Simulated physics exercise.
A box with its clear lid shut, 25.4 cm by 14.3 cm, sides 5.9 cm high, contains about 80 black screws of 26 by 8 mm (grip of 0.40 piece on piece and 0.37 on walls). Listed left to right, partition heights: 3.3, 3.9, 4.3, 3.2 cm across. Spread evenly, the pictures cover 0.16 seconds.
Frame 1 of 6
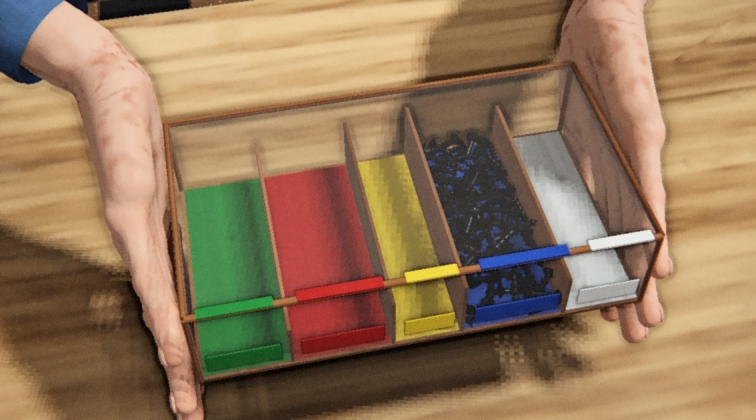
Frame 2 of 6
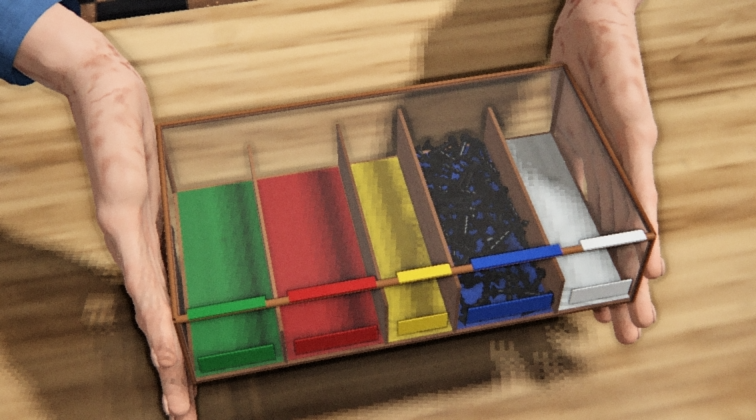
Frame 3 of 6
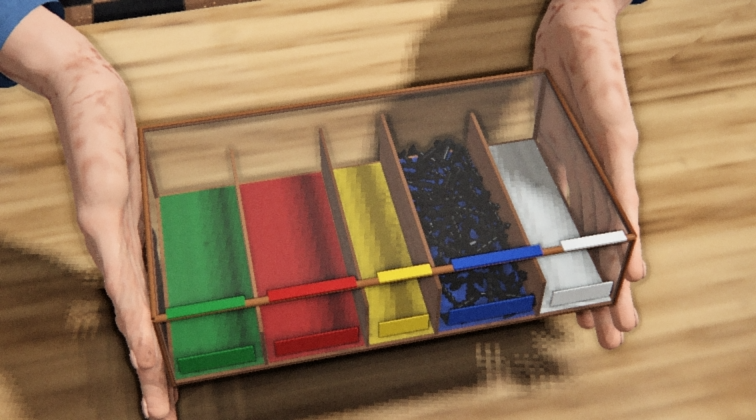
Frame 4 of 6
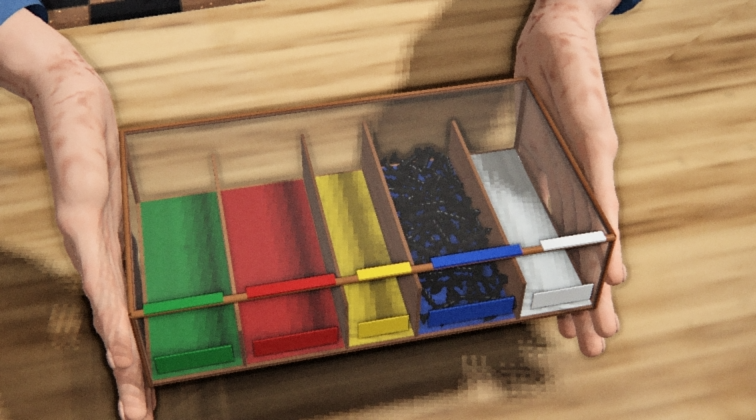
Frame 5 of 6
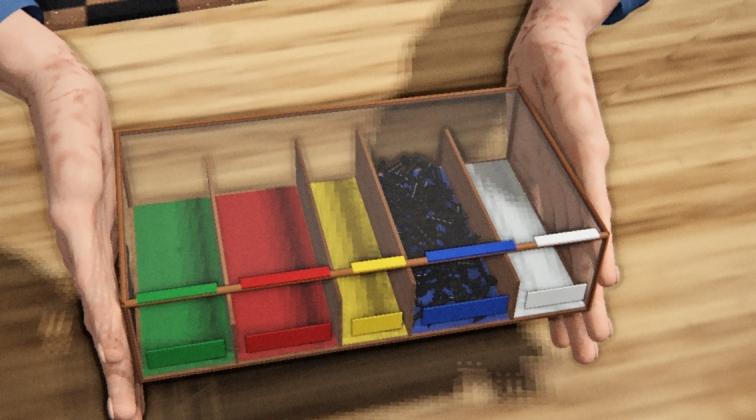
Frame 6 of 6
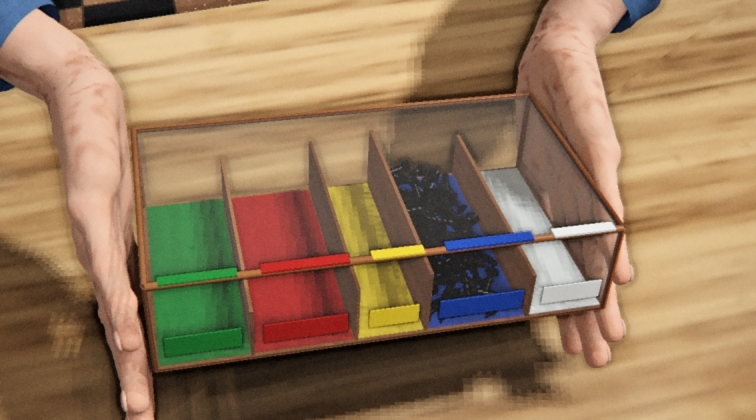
At first, two hands hold a clear-lidded box with green, red, yellow, blue and white compartments, small dark screws lying in the blue one. The hands shift it slightly left, gradually tilting it down toward the back right, then ease it slightly back right as the tilt deepens, the screws still in the blue compartment.
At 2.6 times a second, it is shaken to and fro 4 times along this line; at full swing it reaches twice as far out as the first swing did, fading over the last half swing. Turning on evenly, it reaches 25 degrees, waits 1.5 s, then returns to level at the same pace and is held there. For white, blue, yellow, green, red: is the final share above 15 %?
Outcome: The white compartment gets too small a share, the blue compartment gets a big enough share, the yellow compartment gets too small a share, the green compartment gets too small a share, the red compartment gets too small a share.
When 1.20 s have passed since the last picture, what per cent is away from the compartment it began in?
Displaced share at the given time: Approx. 5 %.
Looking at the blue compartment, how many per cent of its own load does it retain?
My estimate is some 90 in a hundred.
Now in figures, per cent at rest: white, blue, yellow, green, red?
In per cent: White 10; blue 90; yellow 0; green 0; red 0.
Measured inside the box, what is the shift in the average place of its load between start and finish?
From start to finish it ends up roughly 3.5 cm away.
Then, 0.66 s after the last picture, tilt 25 degrees; white 5 %, blue 95 %; middle of all pieces near (422, 229).
Then, 1.20 s after the last picture, tilt 25 degrees; white 5 %, blue 95 %; middle of all pieces near (472, 210).
Then, 1.70 s after the last picture, tilt 25 degrees; white 10 %, blue 90 %; middle of all pieces near (474, 211).
Then, 2.18 s after the last picture, tilt 0 degrees; white 10 %, blue 90 %; middle of all pieces near (480, 174).
In the end, white 10 %, blue 90 %, yellow 0 %, green 0 %, red 0 %.
